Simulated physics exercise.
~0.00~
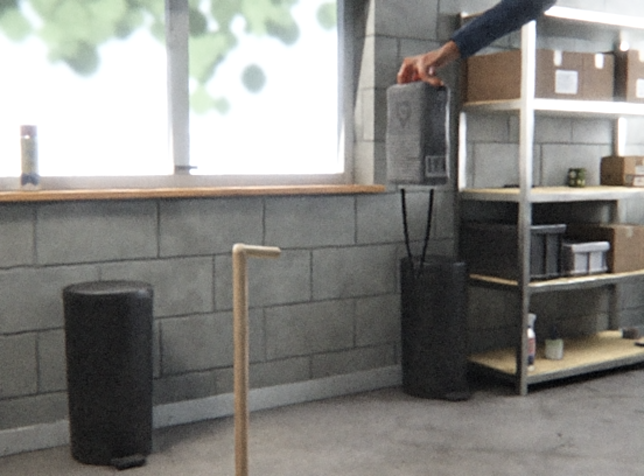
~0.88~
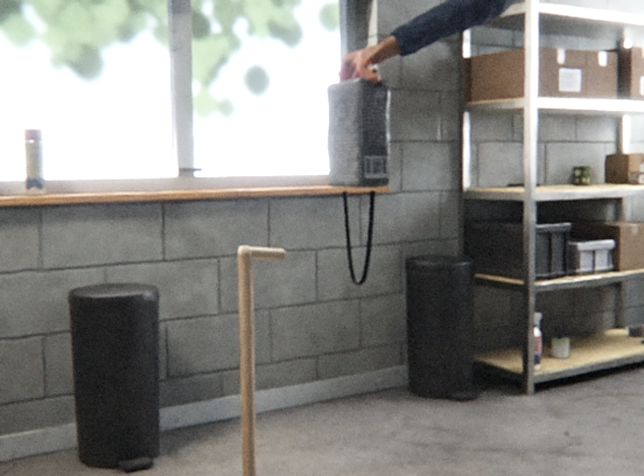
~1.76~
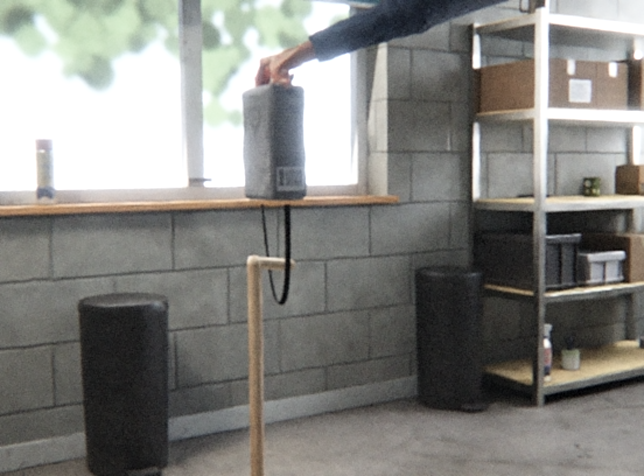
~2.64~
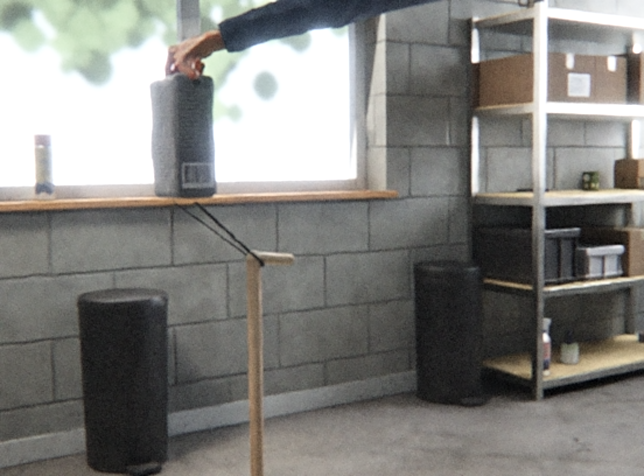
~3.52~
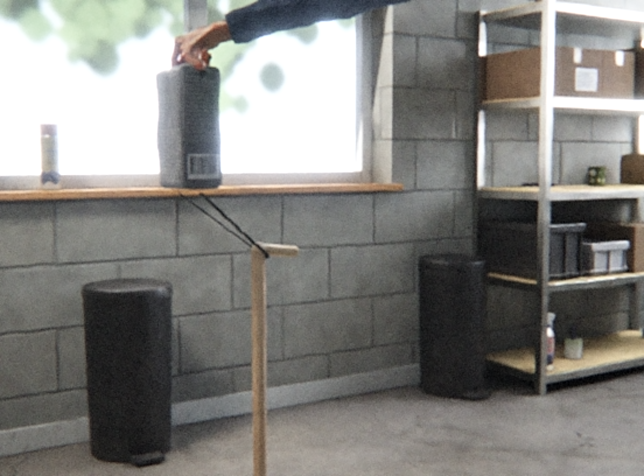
A hand carries a grey sack leftward past a wooden post until its dangling dark loop snags on the post, pulling taut.
